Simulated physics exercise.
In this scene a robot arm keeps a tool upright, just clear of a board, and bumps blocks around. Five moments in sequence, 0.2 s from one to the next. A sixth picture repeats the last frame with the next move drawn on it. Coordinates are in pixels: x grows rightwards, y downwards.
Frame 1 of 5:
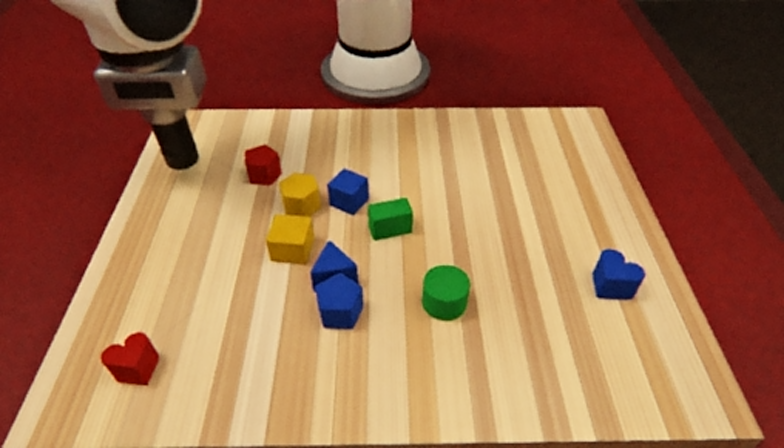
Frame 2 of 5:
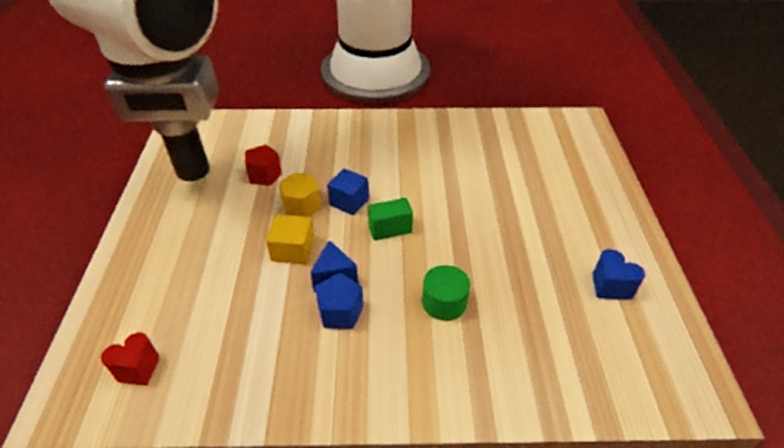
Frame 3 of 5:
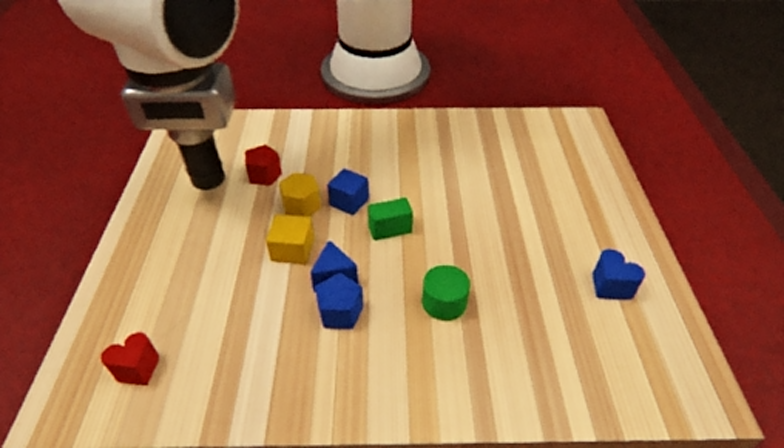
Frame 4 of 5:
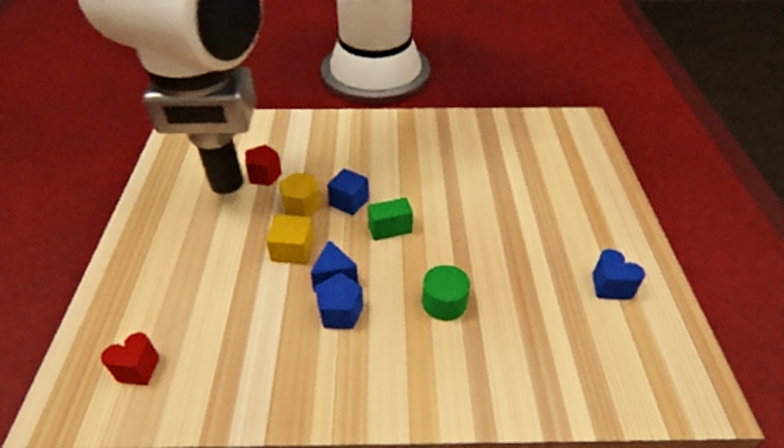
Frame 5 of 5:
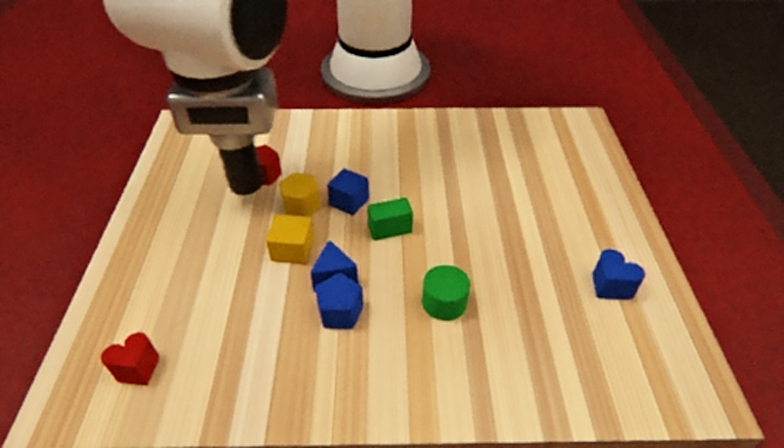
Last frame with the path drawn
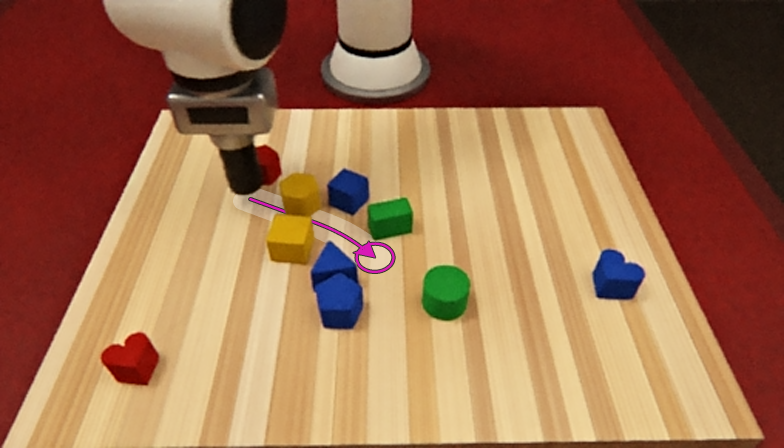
A white robot arm with a dark cylindrical tip reaches over a striped wooden board on a red surface, seen from above at an angle by a still camera. Yellow, blue and green blocks cluster near the middle, with red blocks at upper left and lower left and a blue heart at right. The tip moves slightly nearer, then glides right toward the upper red block, while every block stays still.
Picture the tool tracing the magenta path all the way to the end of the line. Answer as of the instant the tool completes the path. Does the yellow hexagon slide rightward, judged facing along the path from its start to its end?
No
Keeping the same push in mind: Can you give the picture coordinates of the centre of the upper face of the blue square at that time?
The middle of its upper face will lie at (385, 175).
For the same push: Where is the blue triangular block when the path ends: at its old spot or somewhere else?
The blue triangular block is left alone.
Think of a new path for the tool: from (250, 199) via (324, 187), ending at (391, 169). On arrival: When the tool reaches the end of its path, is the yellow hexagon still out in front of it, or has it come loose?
I expect it to be beside or behind the tool.
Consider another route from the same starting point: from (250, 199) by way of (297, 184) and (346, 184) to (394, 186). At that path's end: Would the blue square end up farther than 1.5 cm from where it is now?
Final answer: Yes.
The line goes from (250, 199) through (314, 222) to (375, 257).
The first path, step by step. One third of the way, tool at (290, 200); yellow hexagon at (328, 191), turned 15° anticlockwise; blue square at (364, 179), turned 20° anticlockwise.
Two thirds of the way, tool at (334, 217); yellow hexagon at (370, 200), turned 45° anticlockwise; blue square at (385, 176), turned 70° anticlockwise; green oblong at (412, 210).
At the end, tool at (375, 243); yellow square unmoved; yellow hexagon at (382, 204), turned 90° anticlockwise; blue triangular block unmoved; blue square at (385, 175), turned 70° anticlockwise; green oblong at (421, 209), turned 30° clockwise.
